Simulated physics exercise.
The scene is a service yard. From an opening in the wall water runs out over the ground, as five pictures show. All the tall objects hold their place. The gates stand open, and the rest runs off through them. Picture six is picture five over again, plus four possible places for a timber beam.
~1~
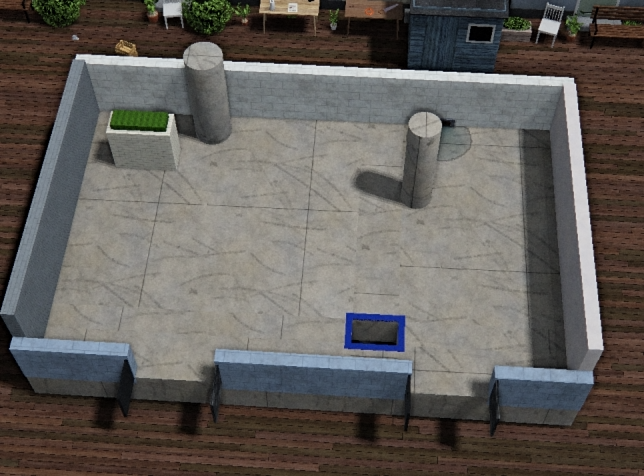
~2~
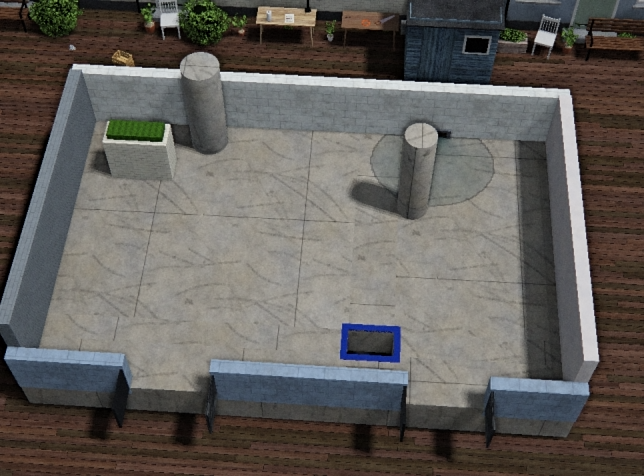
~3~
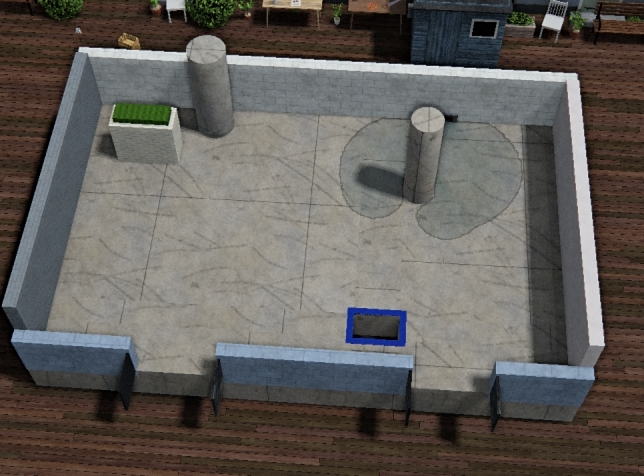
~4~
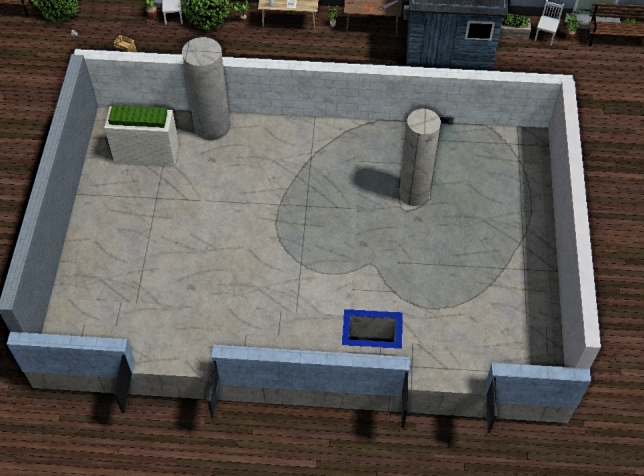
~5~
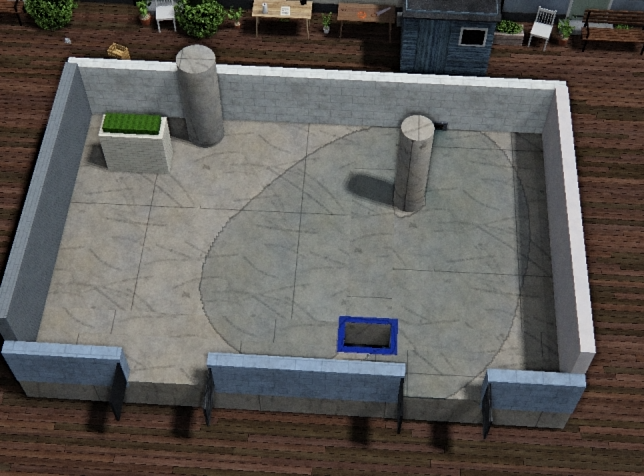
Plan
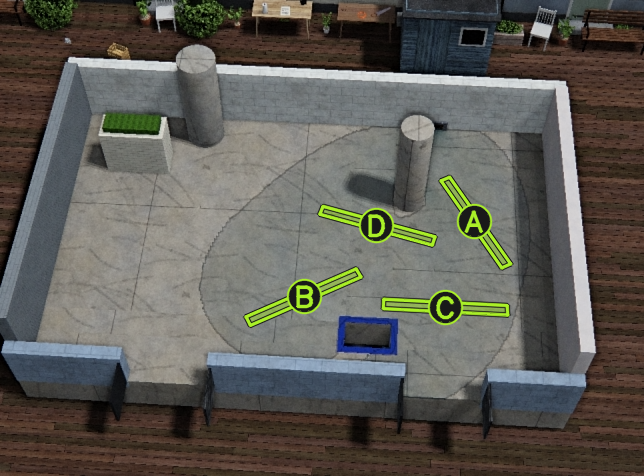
A wet patch emerges beside the right-hand pillar in a walled yard, spreads around its base, then widens left and toward the front across the paved ground, reaching the blue-framed drain while the pillars and planter stay still.
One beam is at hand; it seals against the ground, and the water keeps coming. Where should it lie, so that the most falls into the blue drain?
I would pick spot B.
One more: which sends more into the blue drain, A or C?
The answer is A.
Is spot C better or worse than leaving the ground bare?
Worse.
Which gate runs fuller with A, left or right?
The left gate.
On the marked copy, A from (445, 179) to (506, 265); B from (248, 321) to (358, 272); C from (383, 303) to (507, 310); D from (321, 210) to (433, 240).
If A is chosen, about 13 % of the stream goes into the blue drain, about 79 % out by the gates.
If B is chosen, about 21 % of the stream goes into the blue drain, about 72 % out by the gates.
If C is chosen, about 9 % of the stream goes into the blue drain, about 84 % out by the gates.
If D is chosen, about 11 % of the stream goes into the blue drain, about 85 % out by the gates.
